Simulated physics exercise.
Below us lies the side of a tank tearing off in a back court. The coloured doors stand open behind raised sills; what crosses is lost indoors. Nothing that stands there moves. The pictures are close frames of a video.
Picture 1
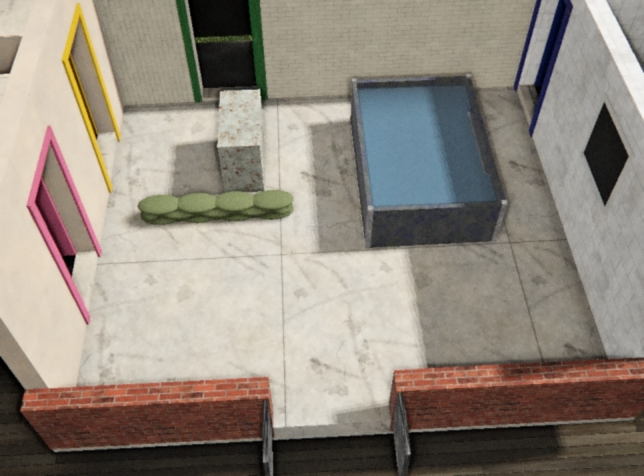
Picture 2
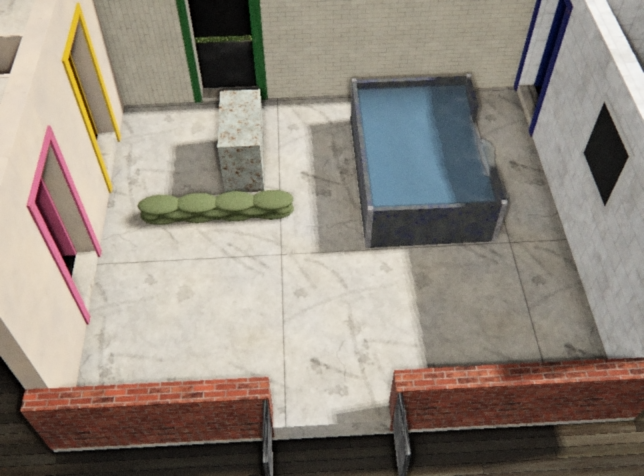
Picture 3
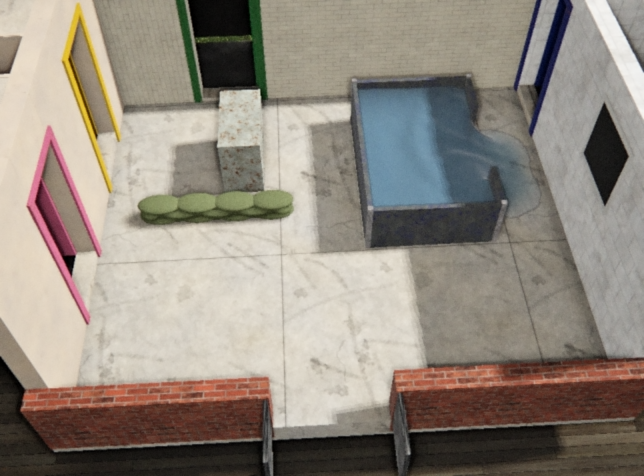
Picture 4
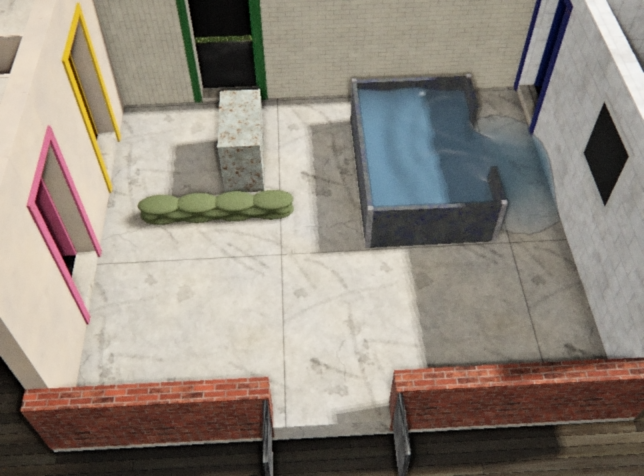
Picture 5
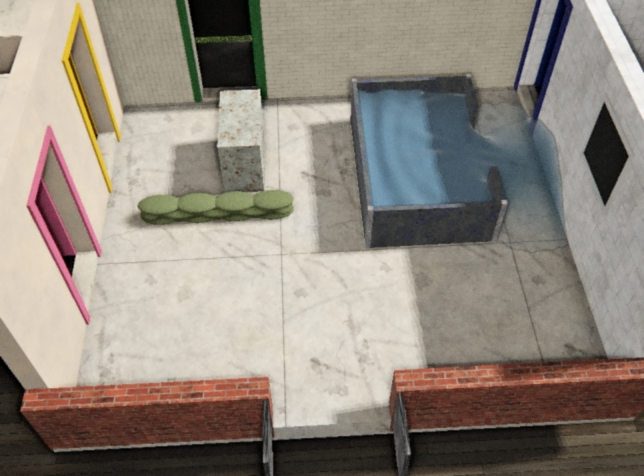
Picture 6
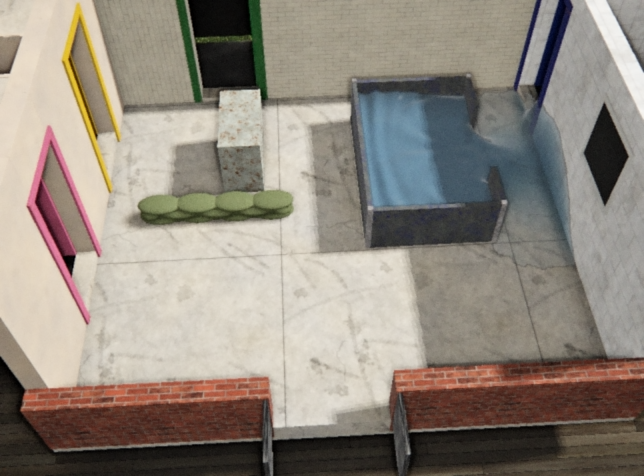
Water bursts through the right side of a dark-walled tank as that side tears away, fanning over the grey paving to the pale right-hand wall, then spreading along its foot while ripples cross the blue surface. The back court is seen from above by a still camera. Pink and yellow doorways stand left, a green one behind a stone block and low hedge, a blue one at upper right, and brick walls in front.
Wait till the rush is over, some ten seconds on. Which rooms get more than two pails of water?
In the end: The green door holds within the limit; the pink door holds within the limit; the yellow door holds within the limit; the blue door floods.
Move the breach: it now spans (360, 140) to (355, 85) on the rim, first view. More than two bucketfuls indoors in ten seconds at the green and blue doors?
In short: Green door passes that mark; blue door holds.
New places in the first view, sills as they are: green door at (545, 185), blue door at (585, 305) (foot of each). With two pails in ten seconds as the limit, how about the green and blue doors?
In short: Green floods; blue lets less in.
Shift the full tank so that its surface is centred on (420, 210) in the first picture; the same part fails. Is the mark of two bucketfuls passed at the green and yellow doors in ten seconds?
The green door floods; the yellow door keeps below it.
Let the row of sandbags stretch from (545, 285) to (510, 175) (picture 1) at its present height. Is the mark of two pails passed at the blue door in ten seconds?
The blue door goes over.
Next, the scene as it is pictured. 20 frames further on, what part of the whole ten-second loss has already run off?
Near 45 in a hundred.
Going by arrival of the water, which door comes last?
Last comes the door marked pink.
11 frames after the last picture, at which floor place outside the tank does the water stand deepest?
Close to (517, 93).
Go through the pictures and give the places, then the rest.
In the first picture, the tank at (423, 142) is whole and still.
In the second picture, the front is at a hidden place, out from the gap at (476, 163).
In the third picture, water pours out at (476, 164) and has run to (518, 145).
In the fourth picture, the front is at (528, 127), out from the gap at (476, 164).
In the fifth picture, water pours out at (476, 164) and has run to (522, 108).
In the sixth picture, the front is at (517, 93), out from the gap at (476, 164).
A moment on, water covers 20 % of the floor; the green door not reached, the pink door not reached, the yellow door not reached, the blue door under two buckets in.
Next, water covers 35 % of the floor; the green door not reached, the pink door not reached, the yellow door not reached, the blue door over two buckets in.
Then, water covers 55 % of the floor; the green door wet at the sill, nothing in, the pink door not reached, the yellow door not reached, the blue door far over two buckets in.
Later, water covers 90 % of the floor; the green door wet at the sill, nothing in, the pink door wet at the sill, nothing in, the yellow door wet at the sill, nothing in, the blue door far over two buckets in.
In the end, water covers 95 % of the floor; the green door under two buckets in, the pink door under two buckets in, the yellow door wet at the sill, nothing in, the blue door far over two buckets in.
